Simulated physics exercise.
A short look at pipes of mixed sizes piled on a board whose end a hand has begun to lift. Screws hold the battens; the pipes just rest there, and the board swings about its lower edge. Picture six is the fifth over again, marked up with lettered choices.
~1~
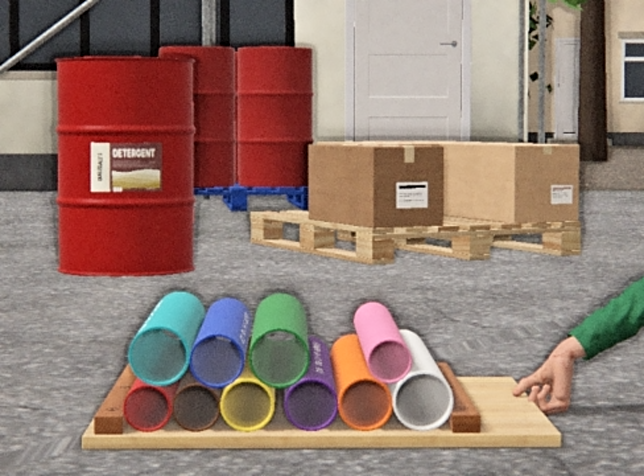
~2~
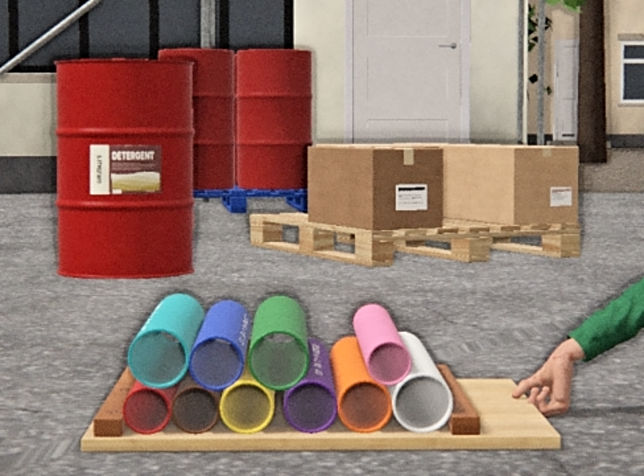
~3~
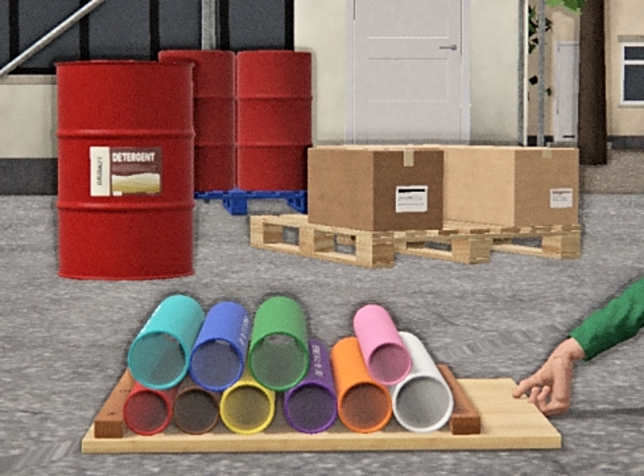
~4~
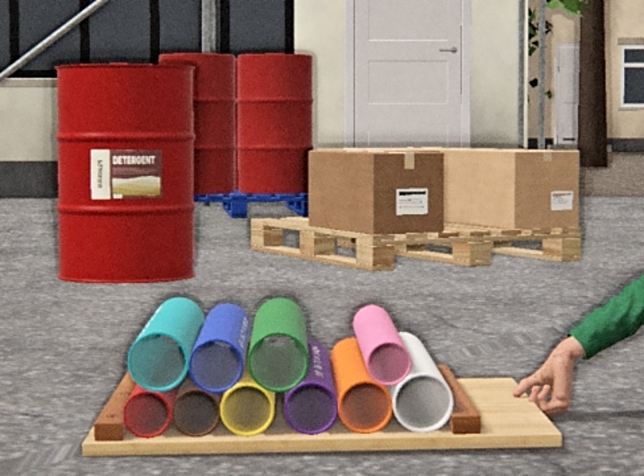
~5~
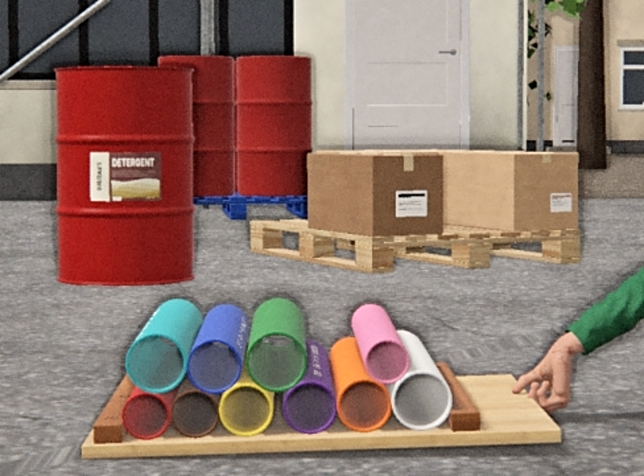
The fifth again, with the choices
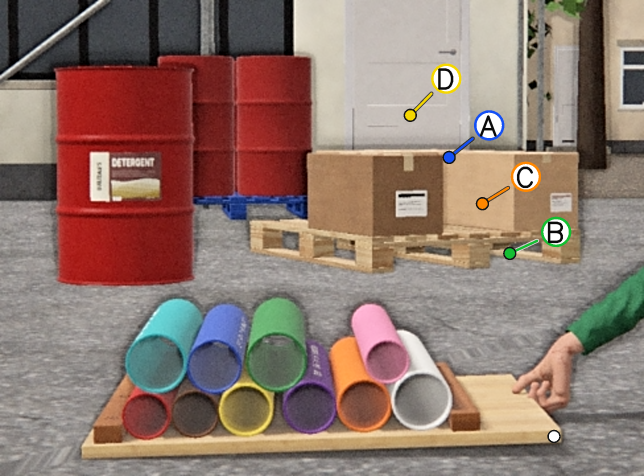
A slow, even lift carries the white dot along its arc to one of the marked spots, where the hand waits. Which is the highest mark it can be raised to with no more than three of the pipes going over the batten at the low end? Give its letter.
The answer is mark B.
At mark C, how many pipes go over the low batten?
With C, four.
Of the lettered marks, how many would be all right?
One of the four.
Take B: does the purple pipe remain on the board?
Yes, with B.
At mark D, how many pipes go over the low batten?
At D the number is four.
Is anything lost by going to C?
Yes, at C.
On the marked copy, A at (449, 158); B at (510, 253); C at (483, 204); D at (411, 115); the white dot at (554, 436).
Following B. Soon after the start, board at 16°.
Later, board at 25°.
In the end, board at 25°, two over the low batten (blue, turquoise).
As for the rest, A four over the low batten (blue, turquoise, green, pink); C four over the low batten (blue, turquoise, green, pink); D four over the low batten (blue, turquoise, green, pink).
